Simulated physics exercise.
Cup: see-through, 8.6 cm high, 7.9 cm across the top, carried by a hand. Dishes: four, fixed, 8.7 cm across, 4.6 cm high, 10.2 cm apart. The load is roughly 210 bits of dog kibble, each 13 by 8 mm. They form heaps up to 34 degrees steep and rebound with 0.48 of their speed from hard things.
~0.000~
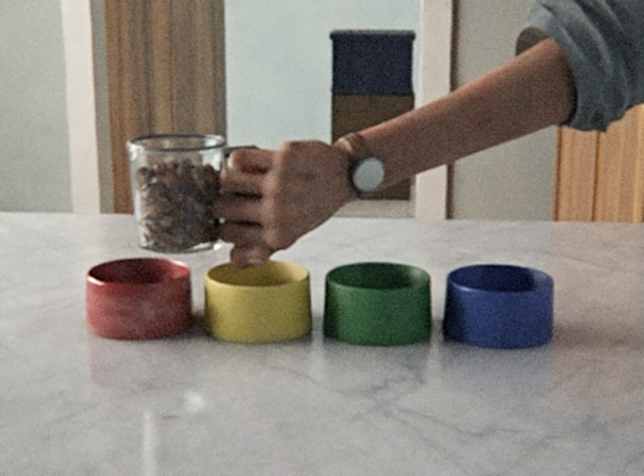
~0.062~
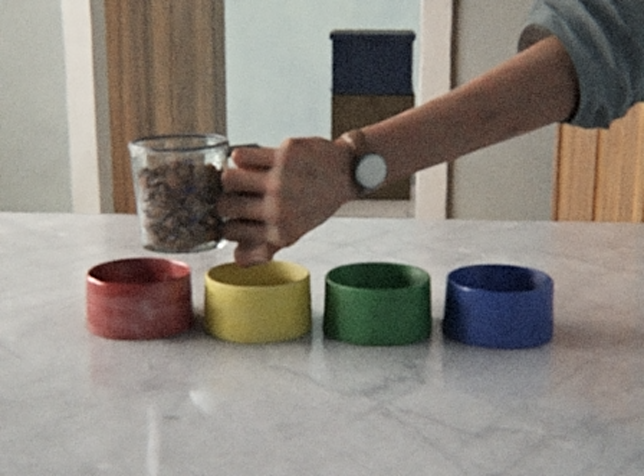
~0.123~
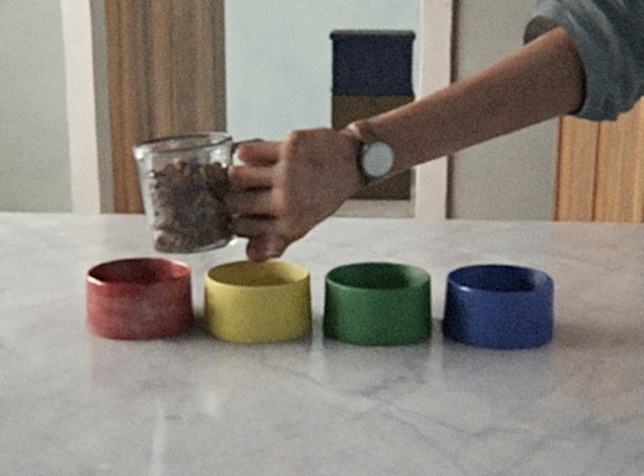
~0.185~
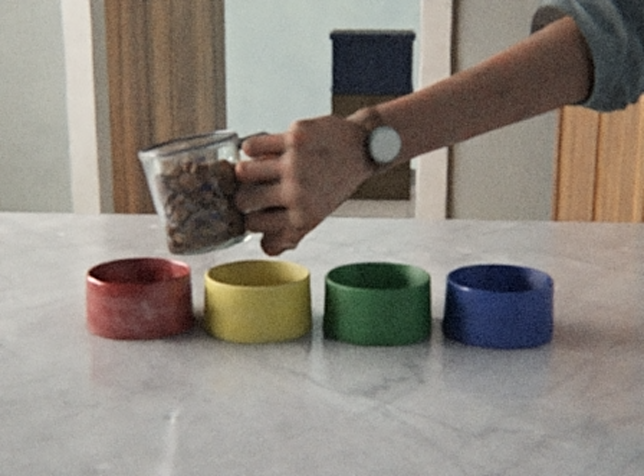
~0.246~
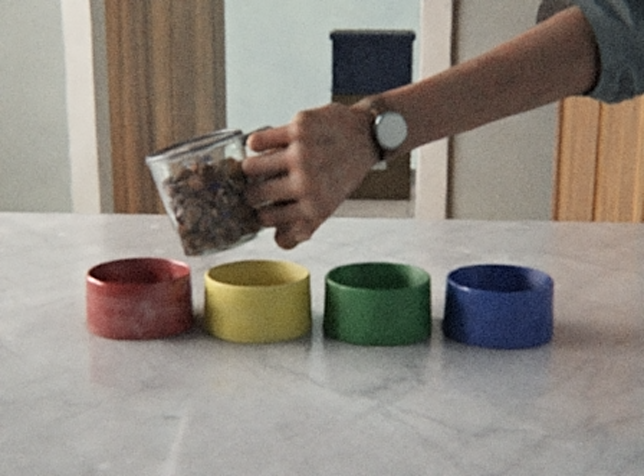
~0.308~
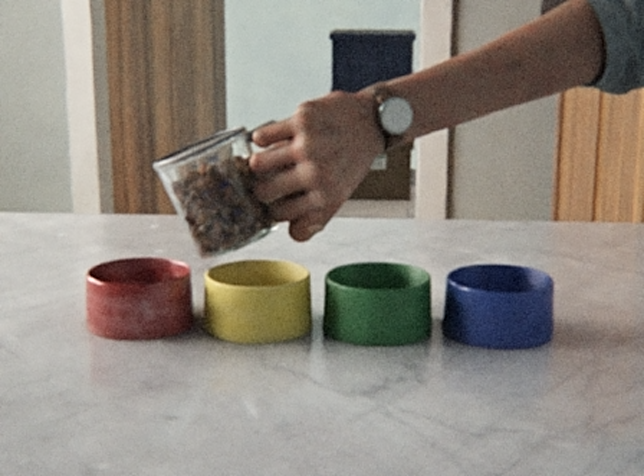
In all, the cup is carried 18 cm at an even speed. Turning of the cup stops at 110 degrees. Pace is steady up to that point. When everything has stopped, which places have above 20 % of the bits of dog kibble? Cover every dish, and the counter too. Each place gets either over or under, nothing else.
Here is the list: Red dish under, blue dish under, green dish over, yellow dish under, counter over.
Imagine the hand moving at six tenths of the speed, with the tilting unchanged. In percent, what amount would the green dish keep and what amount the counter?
Shares - green 20, counter 10.
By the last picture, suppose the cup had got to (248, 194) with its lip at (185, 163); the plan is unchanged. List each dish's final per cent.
Dish by dish: Red 0 per cent, blue 0 per cent, green 60 per cent, yellow 10 per cent.
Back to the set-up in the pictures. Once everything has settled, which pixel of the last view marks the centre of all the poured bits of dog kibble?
Centre at rest: Approx. (352, 310) px.
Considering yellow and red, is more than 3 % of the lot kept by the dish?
As for yellow, correct, and as for red, not so.
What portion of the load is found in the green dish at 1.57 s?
20 % so far.
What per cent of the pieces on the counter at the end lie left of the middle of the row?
Roughly 60 per cent of them.
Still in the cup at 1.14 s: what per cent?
I'd estimate some 100 per cent of the load.
After 0.81 s, tilt 66 degrees; cup holds 100 %.
After 1.14 s, tilt 95 degrees; cup holds 100 %.
Then, at 1.57 s, tilt 110 degrees; cup holds 55 %, green 20 %, yellow 5 %.
In the end, at 3.6 s, red 0 %, blue 0 %, green 65 %, yellow 5 %, counter 30 %.
